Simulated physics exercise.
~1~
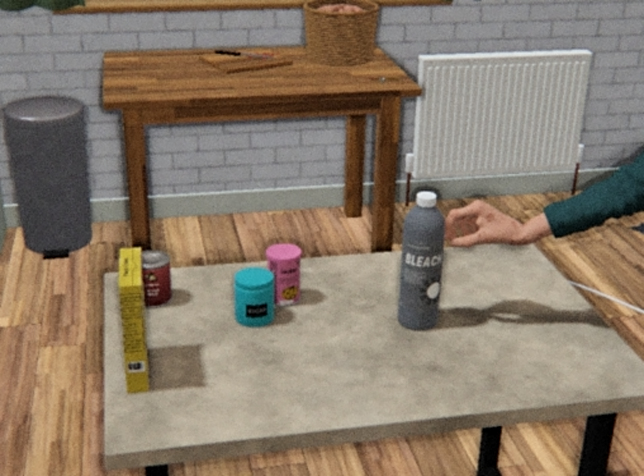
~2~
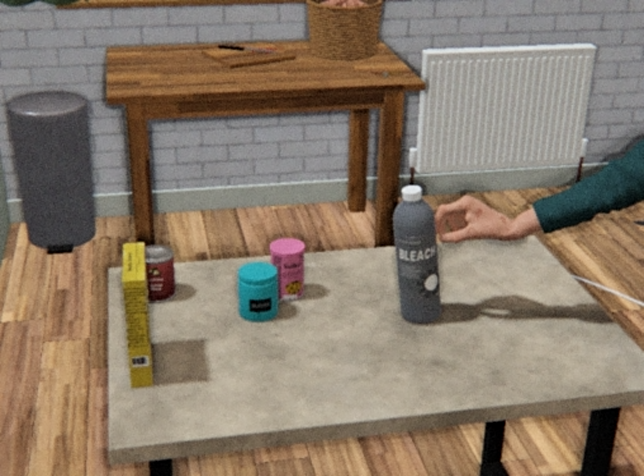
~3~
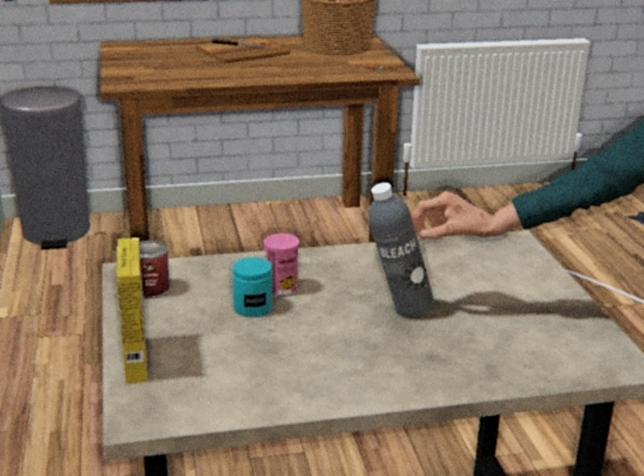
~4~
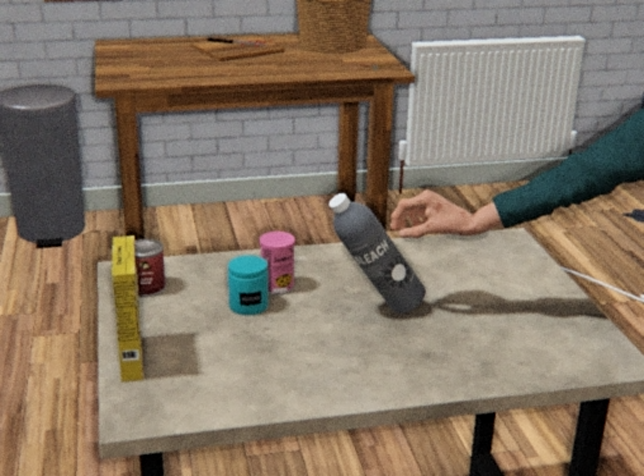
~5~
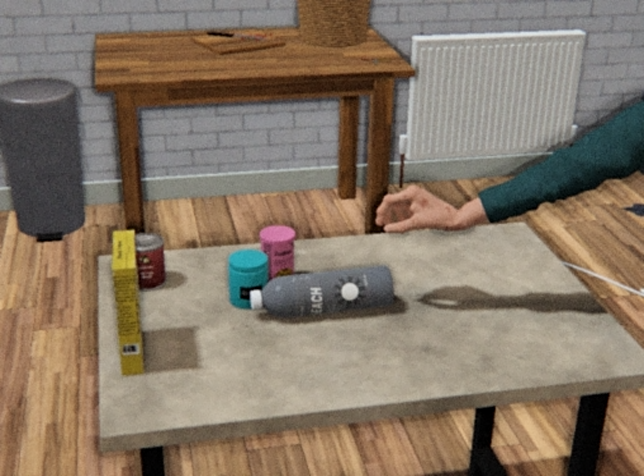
The clip opens on a stone-topped table where a grey bleach bottle stands upright, with a yellow packet, a red tin, a turquoise jar and a pink tin to its left. A hand in a dark green sleeve reaches in from the right, its fingers close to the upper part of the bottle. As the hand moves left, the bottle begins to lean away from it. The bottle tilts further and further to the left, then topples over. It ends lying on its side, its white cap beside the turquoise jar, while the other items remain standing and the hand hovers above.
